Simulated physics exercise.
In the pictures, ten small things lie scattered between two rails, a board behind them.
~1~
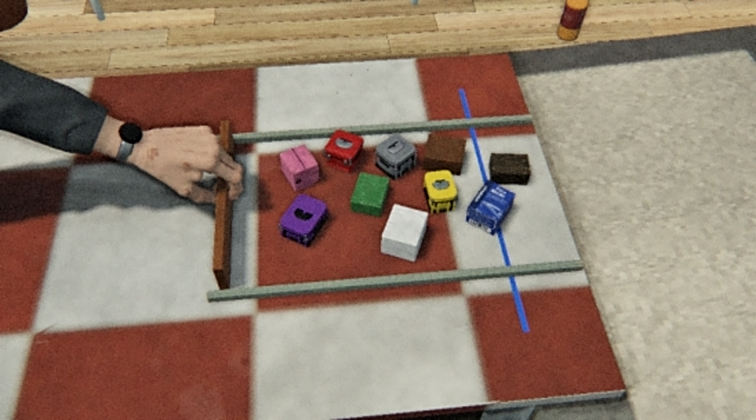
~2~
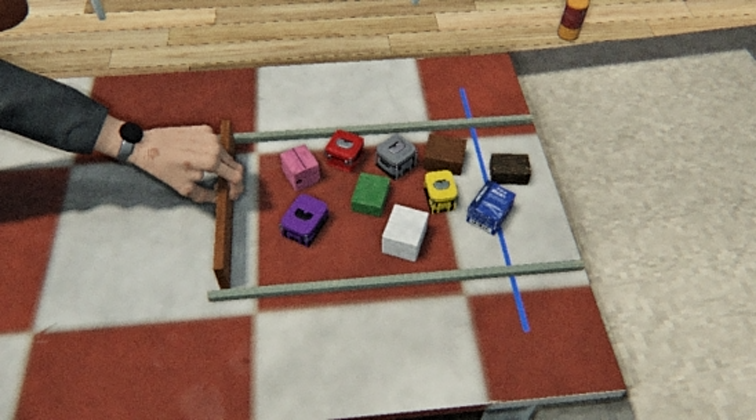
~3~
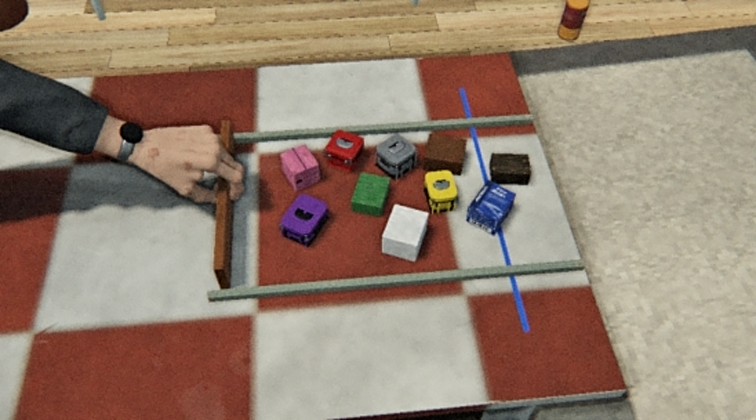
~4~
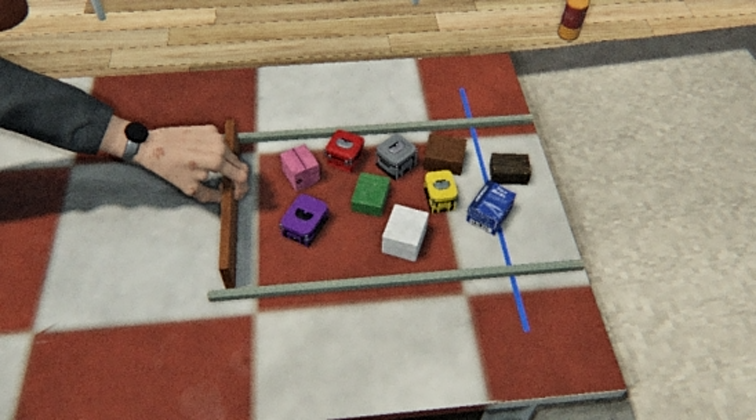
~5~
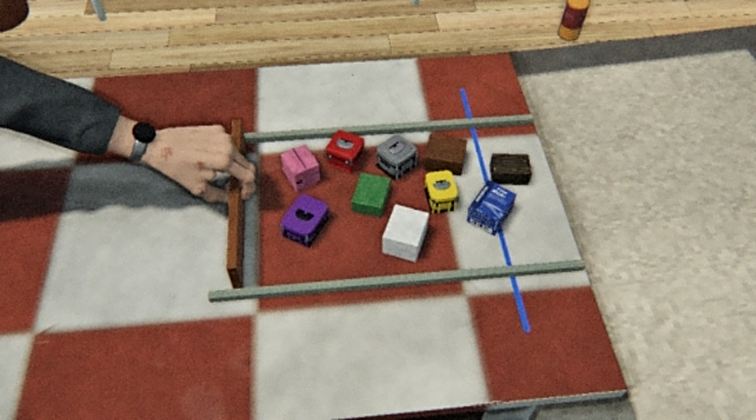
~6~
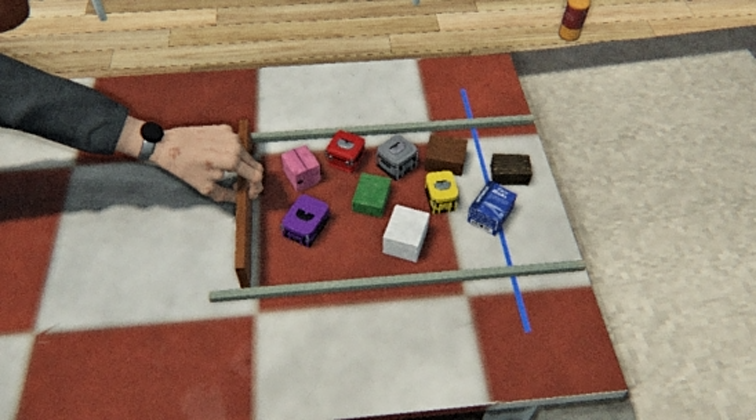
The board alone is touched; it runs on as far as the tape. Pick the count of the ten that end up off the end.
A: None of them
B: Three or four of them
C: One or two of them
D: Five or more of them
B, three or four of them.
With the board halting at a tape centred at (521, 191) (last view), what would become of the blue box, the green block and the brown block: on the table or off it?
First the blue box, which leaves the top, then the green block, which leaves the top, and the brown block, which leaves the top.
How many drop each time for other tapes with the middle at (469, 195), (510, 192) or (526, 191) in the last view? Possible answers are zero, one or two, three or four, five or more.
Lab note - count at each of the three spots: One or two; three to four; at least five.
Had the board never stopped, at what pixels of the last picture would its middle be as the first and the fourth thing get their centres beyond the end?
Roughly (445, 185) and then roughly (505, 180).
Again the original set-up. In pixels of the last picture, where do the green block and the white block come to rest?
First at (533, 177); second at (528, 240).
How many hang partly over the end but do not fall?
I'd say 1 of them.
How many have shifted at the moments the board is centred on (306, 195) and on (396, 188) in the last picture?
At the first spot 3, then 9.
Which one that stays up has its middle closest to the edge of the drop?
I'd go with the blue box.
Early on, none off yet; black block at rest near (511, 169); blue box at rest near (492, 208); brown block at rest near (446, 155).
A while later, none off yet; black block travelled a little near (527, 172); blue box travelled a little near (508, 212); brown block travelled about its own width near (490, 155).
Finally, the number that fall off is three or four; lost, yellow case, brown block and black block.
